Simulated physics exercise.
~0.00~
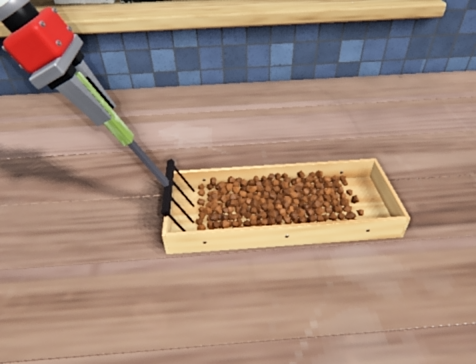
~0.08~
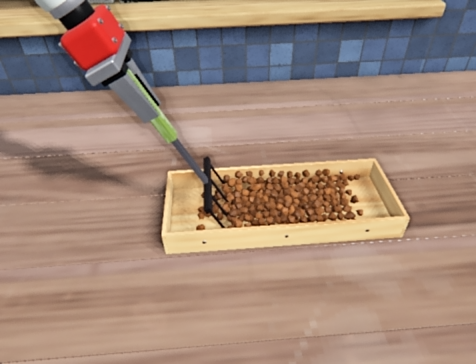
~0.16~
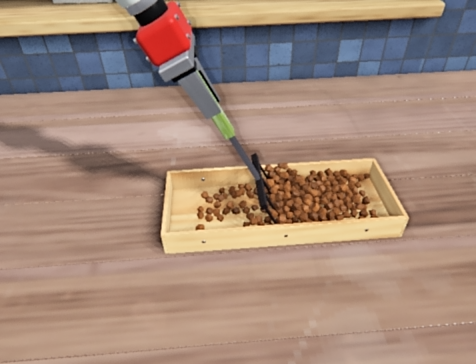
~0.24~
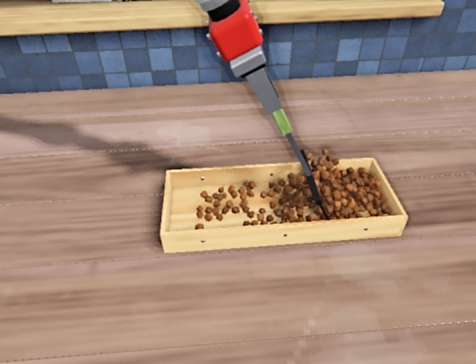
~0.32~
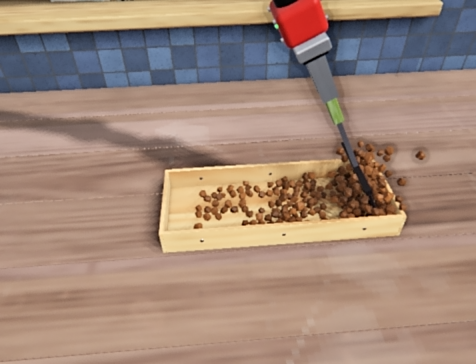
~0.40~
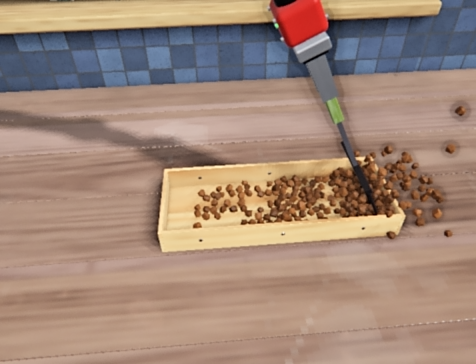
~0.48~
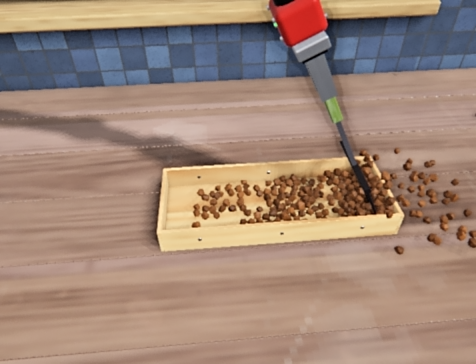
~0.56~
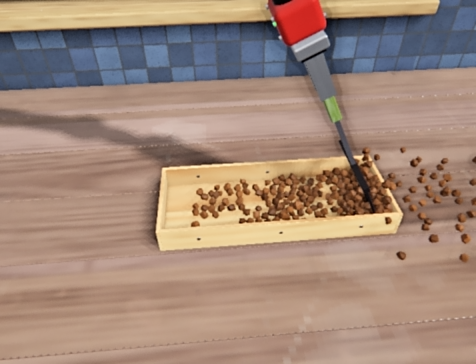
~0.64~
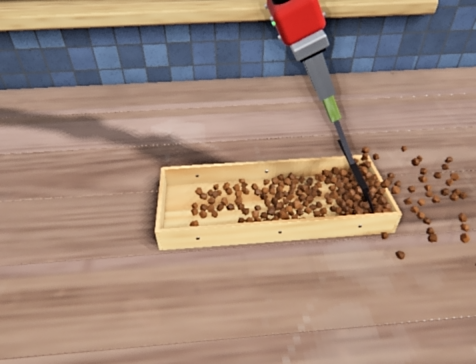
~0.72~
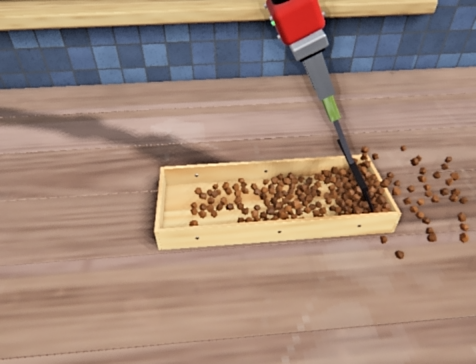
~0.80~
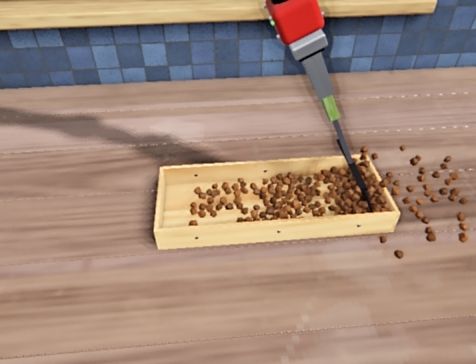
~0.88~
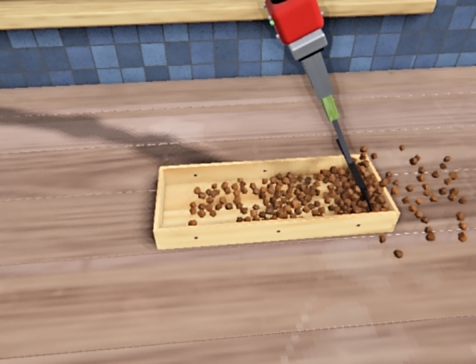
A robot arm dragged a black fork through a shallow wooden tray of brown pellets, pushing them rightward into a heap until some spilled over the right end and scattered on the table, while most stayed inside as the fork stopped there.
